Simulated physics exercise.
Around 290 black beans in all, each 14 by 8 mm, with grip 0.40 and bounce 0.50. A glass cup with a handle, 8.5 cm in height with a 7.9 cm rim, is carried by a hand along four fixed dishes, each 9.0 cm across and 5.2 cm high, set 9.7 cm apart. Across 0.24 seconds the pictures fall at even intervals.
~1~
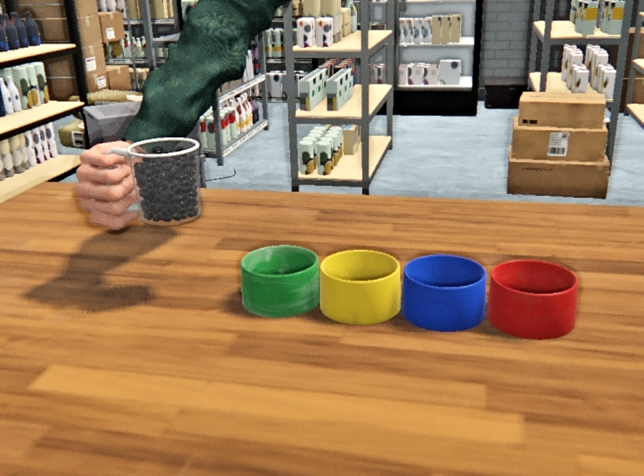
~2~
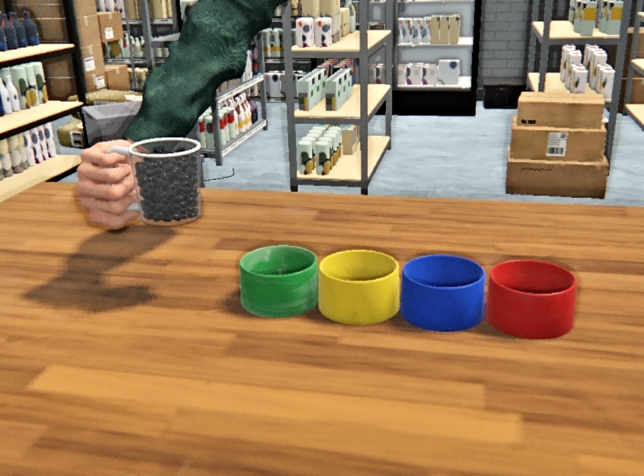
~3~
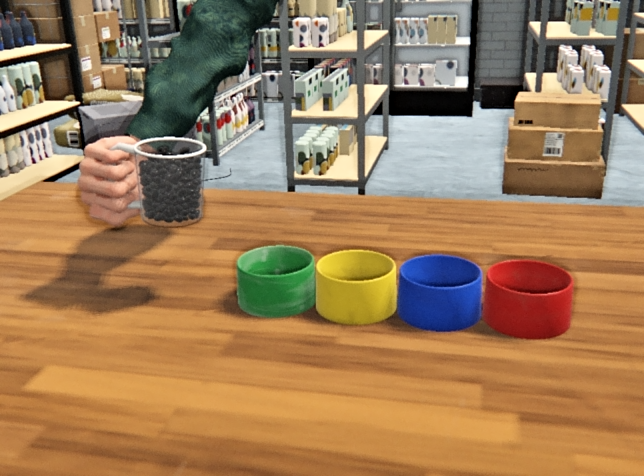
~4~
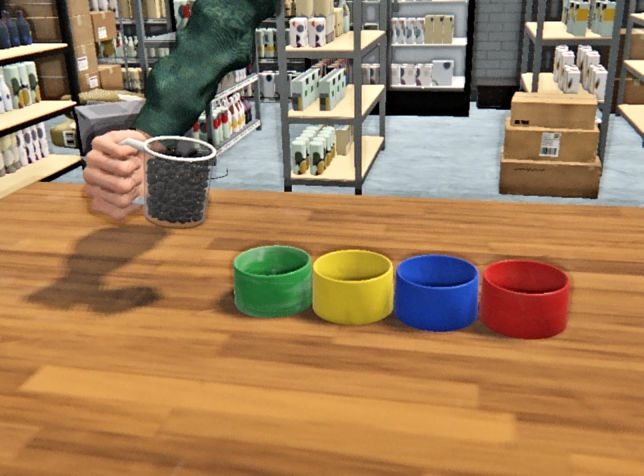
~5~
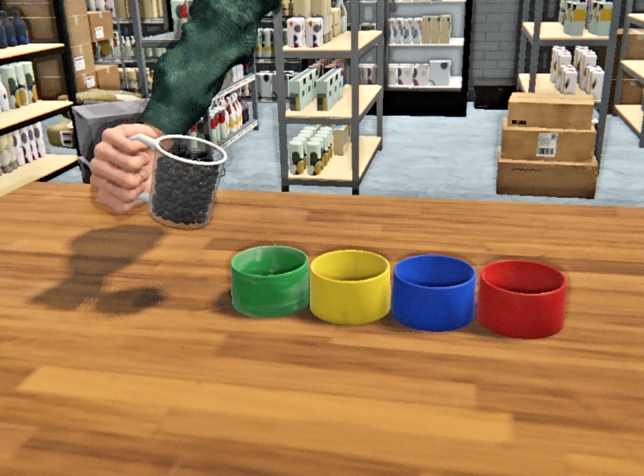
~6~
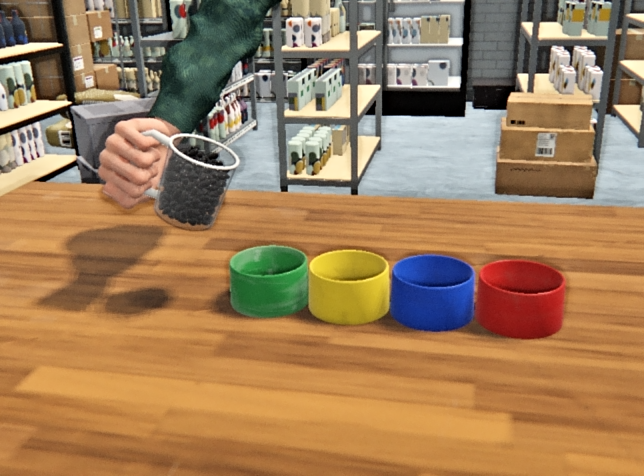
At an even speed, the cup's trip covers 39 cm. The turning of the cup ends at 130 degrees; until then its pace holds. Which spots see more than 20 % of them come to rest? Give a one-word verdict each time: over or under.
Verdicts: Red under, blue over, green under, yellow under, counter under.
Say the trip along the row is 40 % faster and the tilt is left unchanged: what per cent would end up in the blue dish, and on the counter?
Shares: Blue 10, counter 10.
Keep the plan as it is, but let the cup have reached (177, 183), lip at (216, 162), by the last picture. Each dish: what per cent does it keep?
The red dish keeps 0, the blue dish 0, the green dish 0 and the yellow dish 90.
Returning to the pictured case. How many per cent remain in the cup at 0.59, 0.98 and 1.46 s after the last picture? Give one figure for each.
In turn: 90 %, 5 %, 0 %.
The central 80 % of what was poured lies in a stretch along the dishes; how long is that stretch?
That stretch measures near 8 centimetres.
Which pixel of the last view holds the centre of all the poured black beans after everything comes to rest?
Est. centre at rest: (439, 295) px.
Then, 0.59 s after the last picture, tilt 98 degrees; cup holds 90 %, yellow 5 %.
Then, 0.98 s after the last picture, tilt 130 degrees; cup holds 5 %, blue 85 %, yellow 5 %.
Then, 1.46 s after the last picture, tilt 130 degrees; cup holds 0 %, red 5 %, blue 80 %, yellow 5 %.
In the end, red 5 %, blue 80 %, green 0 %, yellow 5 %, counter 15 %.
